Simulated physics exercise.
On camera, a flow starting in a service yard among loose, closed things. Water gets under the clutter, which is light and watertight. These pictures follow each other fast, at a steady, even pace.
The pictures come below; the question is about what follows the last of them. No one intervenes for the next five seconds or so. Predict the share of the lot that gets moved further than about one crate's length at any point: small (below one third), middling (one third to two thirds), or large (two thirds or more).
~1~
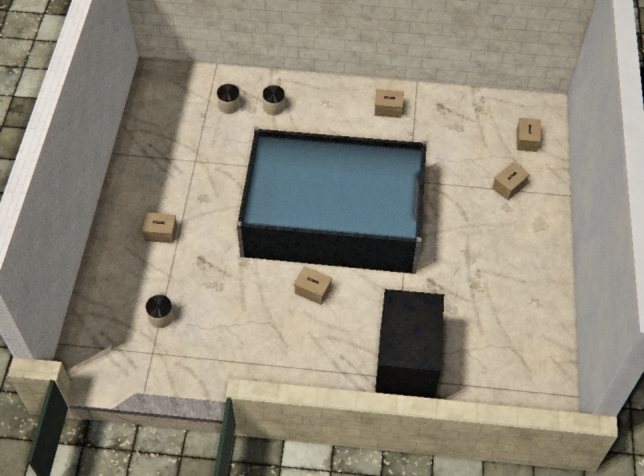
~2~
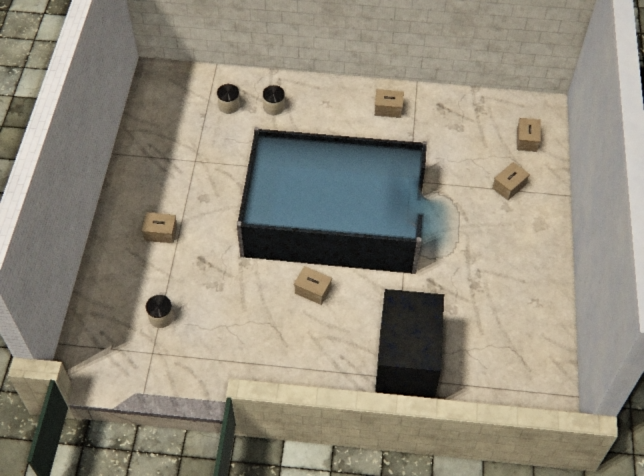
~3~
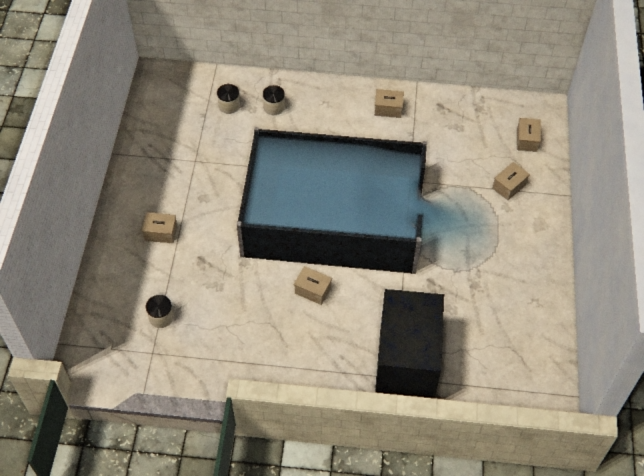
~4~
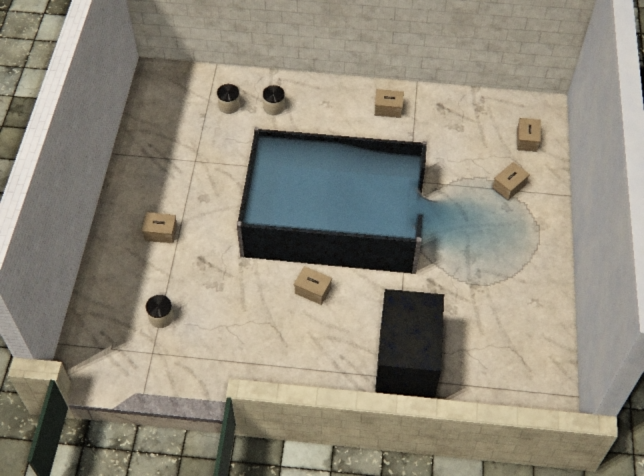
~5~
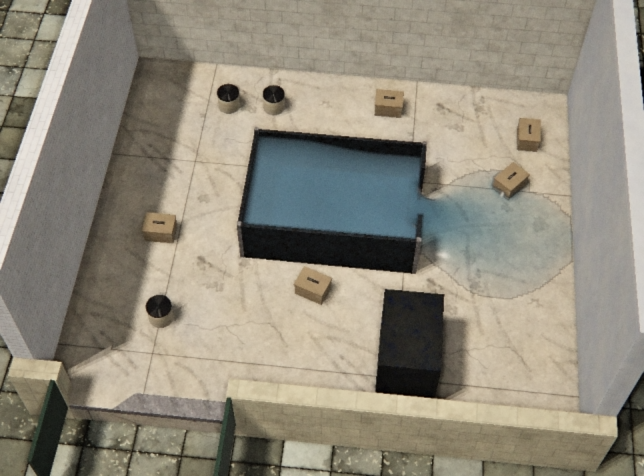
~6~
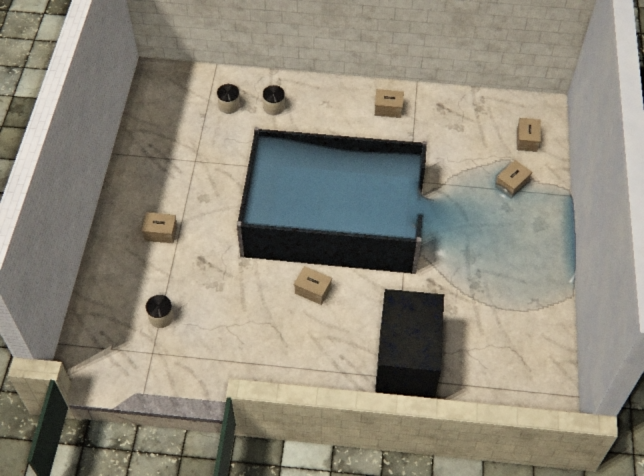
The share is middling, from one third to two thirds.
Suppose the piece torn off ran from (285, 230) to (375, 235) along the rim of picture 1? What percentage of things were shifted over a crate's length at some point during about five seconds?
It comes out at roughly 20 per cent.
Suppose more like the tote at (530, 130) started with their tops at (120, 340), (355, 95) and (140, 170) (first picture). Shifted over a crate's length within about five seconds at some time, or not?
Sequence: Doesn't go far, travels that far, doesn't go far.
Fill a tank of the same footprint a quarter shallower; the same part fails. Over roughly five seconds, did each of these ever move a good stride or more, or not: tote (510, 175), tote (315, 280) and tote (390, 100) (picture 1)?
Taking them as listed - the full distance for the first, a shorter distance for the second, the full distance for the third.
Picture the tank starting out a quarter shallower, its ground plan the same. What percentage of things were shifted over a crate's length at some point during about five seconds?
Near 40 in a hundred.
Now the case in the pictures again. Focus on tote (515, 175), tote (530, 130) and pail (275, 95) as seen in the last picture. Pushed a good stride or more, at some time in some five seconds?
Successively: Moved a long way, moved a long way, never went far.
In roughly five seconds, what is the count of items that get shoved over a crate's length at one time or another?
That adds up to 3.
A moment on, 1 of 8 are well off their spots; 0 afloat.
Next, 2 of 8 are well off their spots; 2 afloat.
Later, 2 of 8 are well off their spots; 1 afloat.
In the end, 3 of 8 are well off their spots, and 3 have been at some point; 1 afloat.
